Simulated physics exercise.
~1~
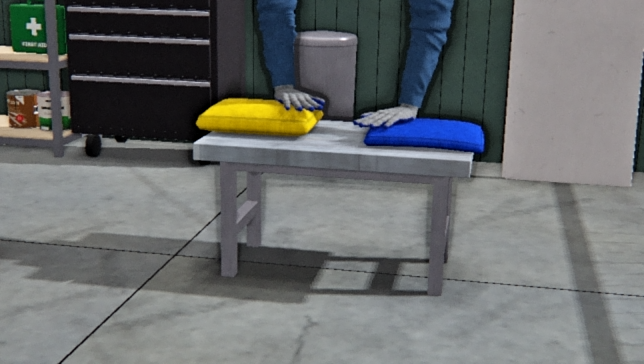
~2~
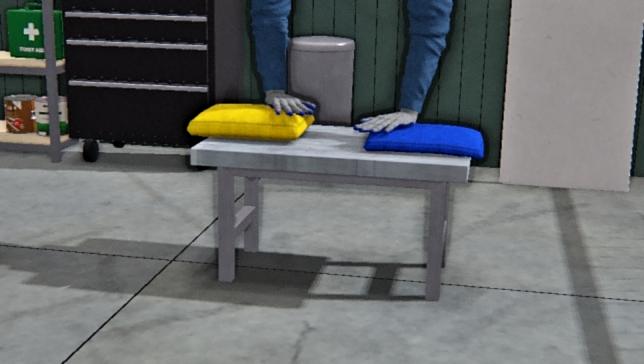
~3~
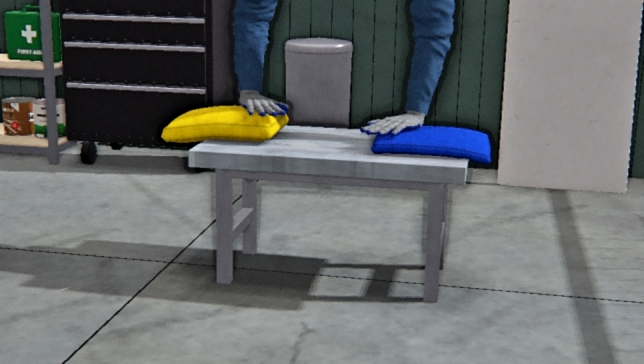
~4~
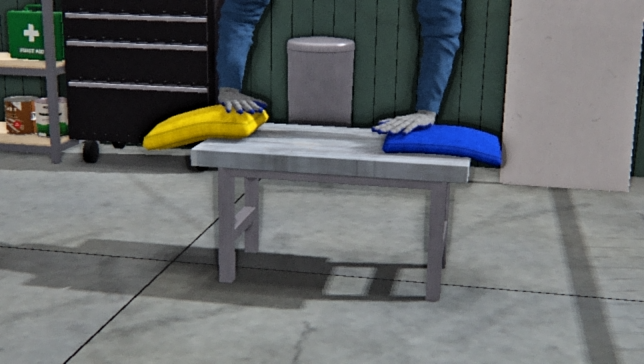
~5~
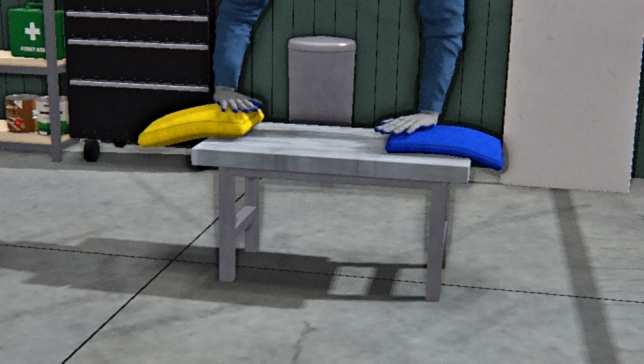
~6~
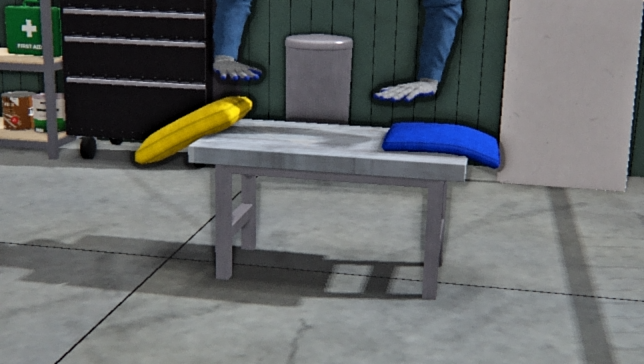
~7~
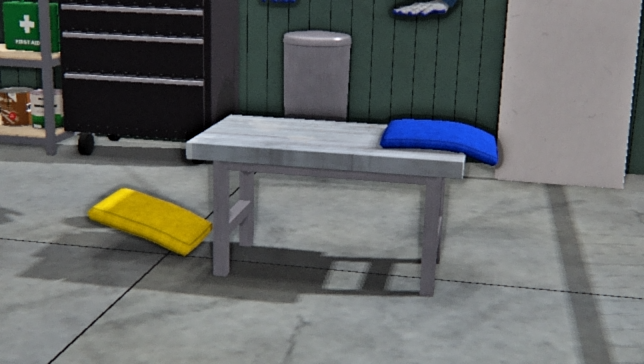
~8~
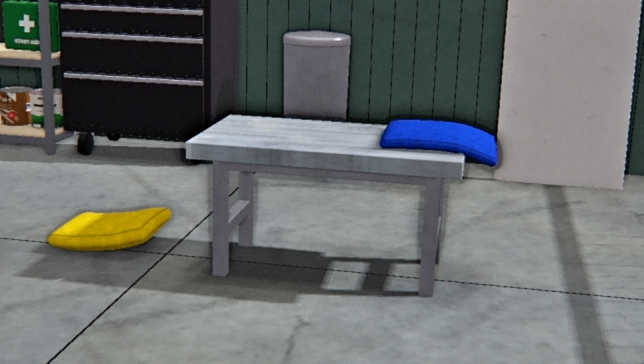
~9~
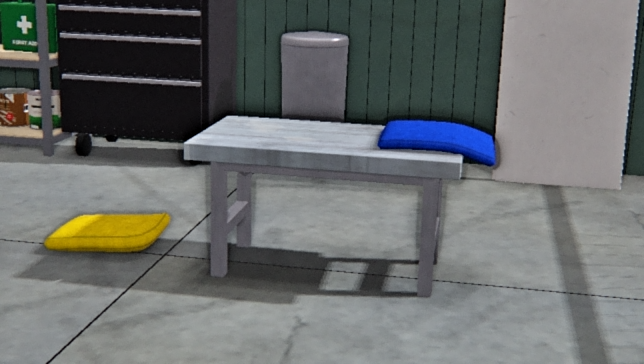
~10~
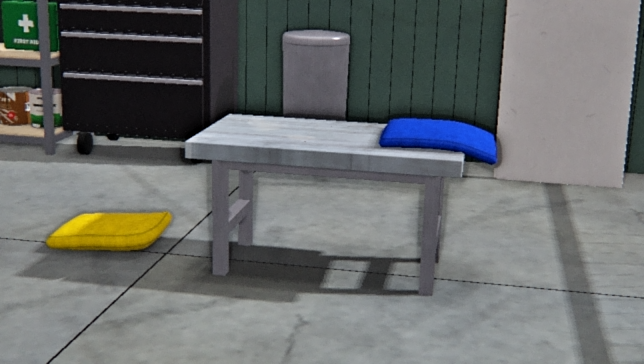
In a workshop, two gloved hands pushed a yellow soft bag left and a blue pad right across a low table, then lifted away; the yellow bag tipped off the left end onto the floor, while the blue pad stayed on top.
